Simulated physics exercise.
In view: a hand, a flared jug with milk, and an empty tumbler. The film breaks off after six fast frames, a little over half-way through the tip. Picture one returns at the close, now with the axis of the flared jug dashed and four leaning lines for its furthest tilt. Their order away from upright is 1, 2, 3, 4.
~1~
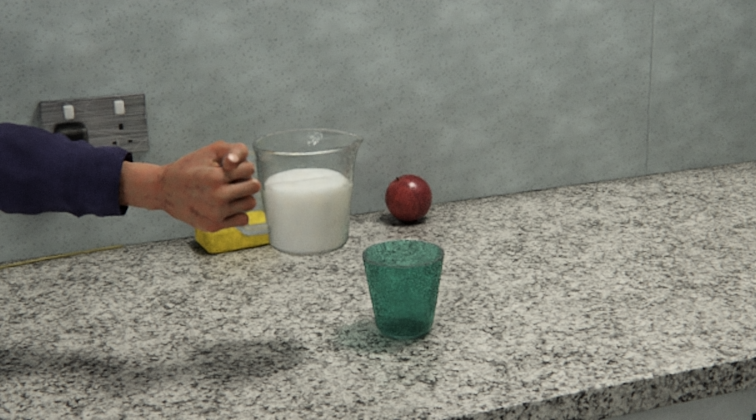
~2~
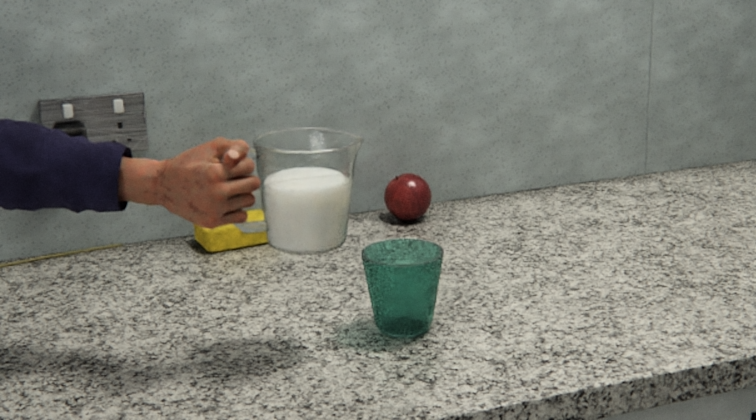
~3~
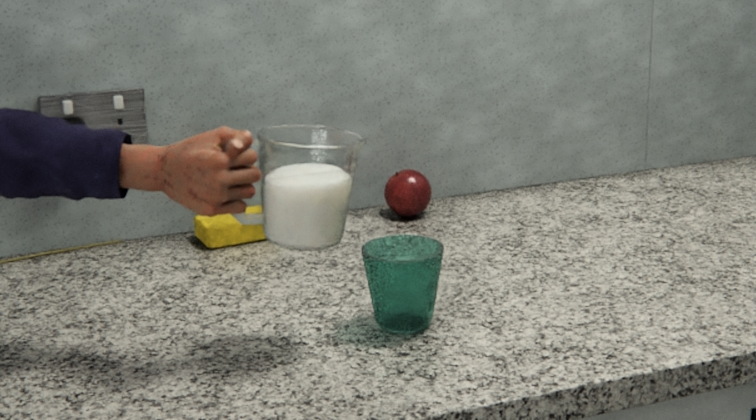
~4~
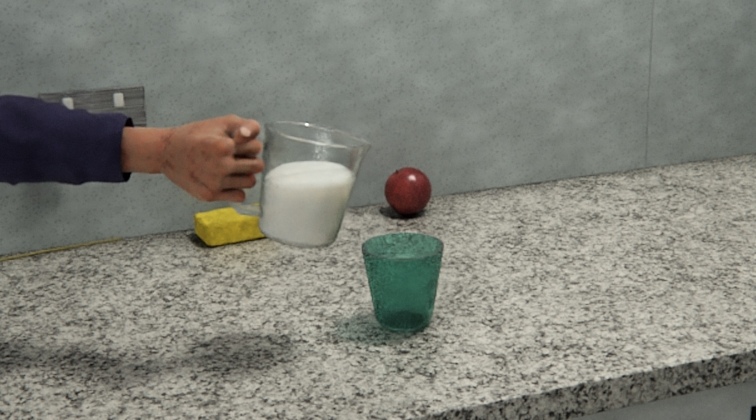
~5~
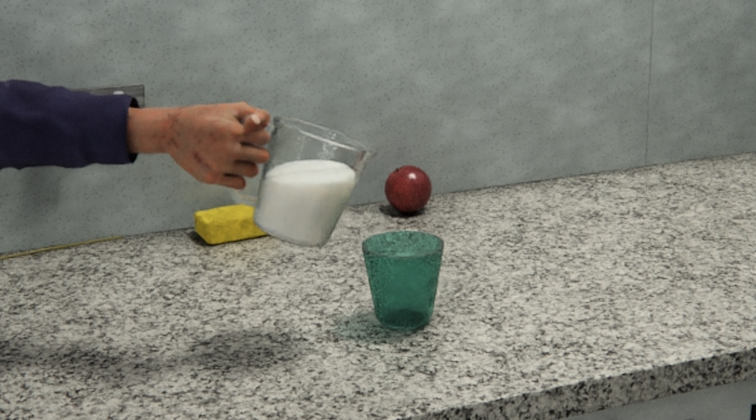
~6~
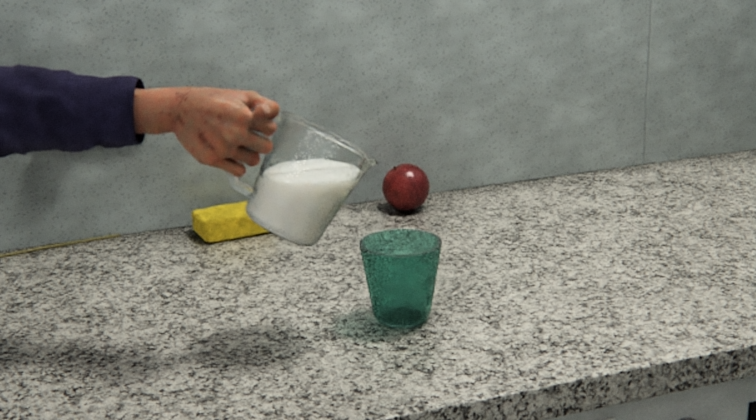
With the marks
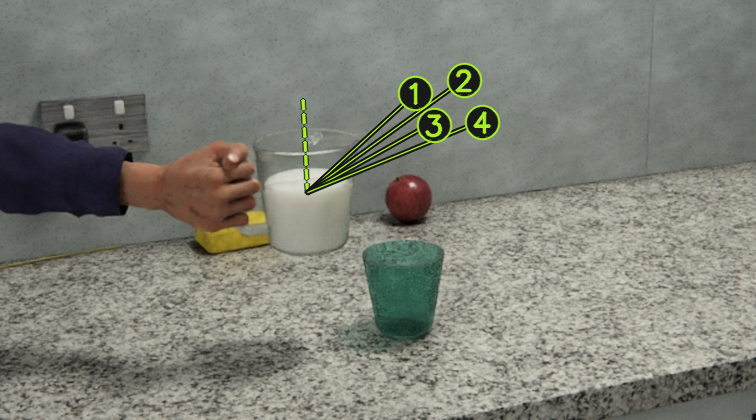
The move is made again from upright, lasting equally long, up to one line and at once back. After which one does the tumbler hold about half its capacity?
Mark 3.
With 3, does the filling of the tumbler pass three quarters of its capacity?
No.
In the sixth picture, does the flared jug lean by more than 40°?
No.
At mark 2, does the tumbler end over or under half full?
Under half.
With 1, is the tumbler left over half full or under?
Under half.
On the marked copy, 1 at (402, 105); 2 at (450, 89); 3 at (418, 130); 4 at (465, 127).
If 1 is chosen, the tumbler ends with about 19 % of what it can hold.
If 2 is chosen, the tumbler ends with about 34 % of what it can hold.
If 3 is chosen, the tumbler ends with about 52 % of what it can hold.
If 4 is chosen, the tumbler ends with about 63 % of what it can hold; 7 % of the milk is spilt.
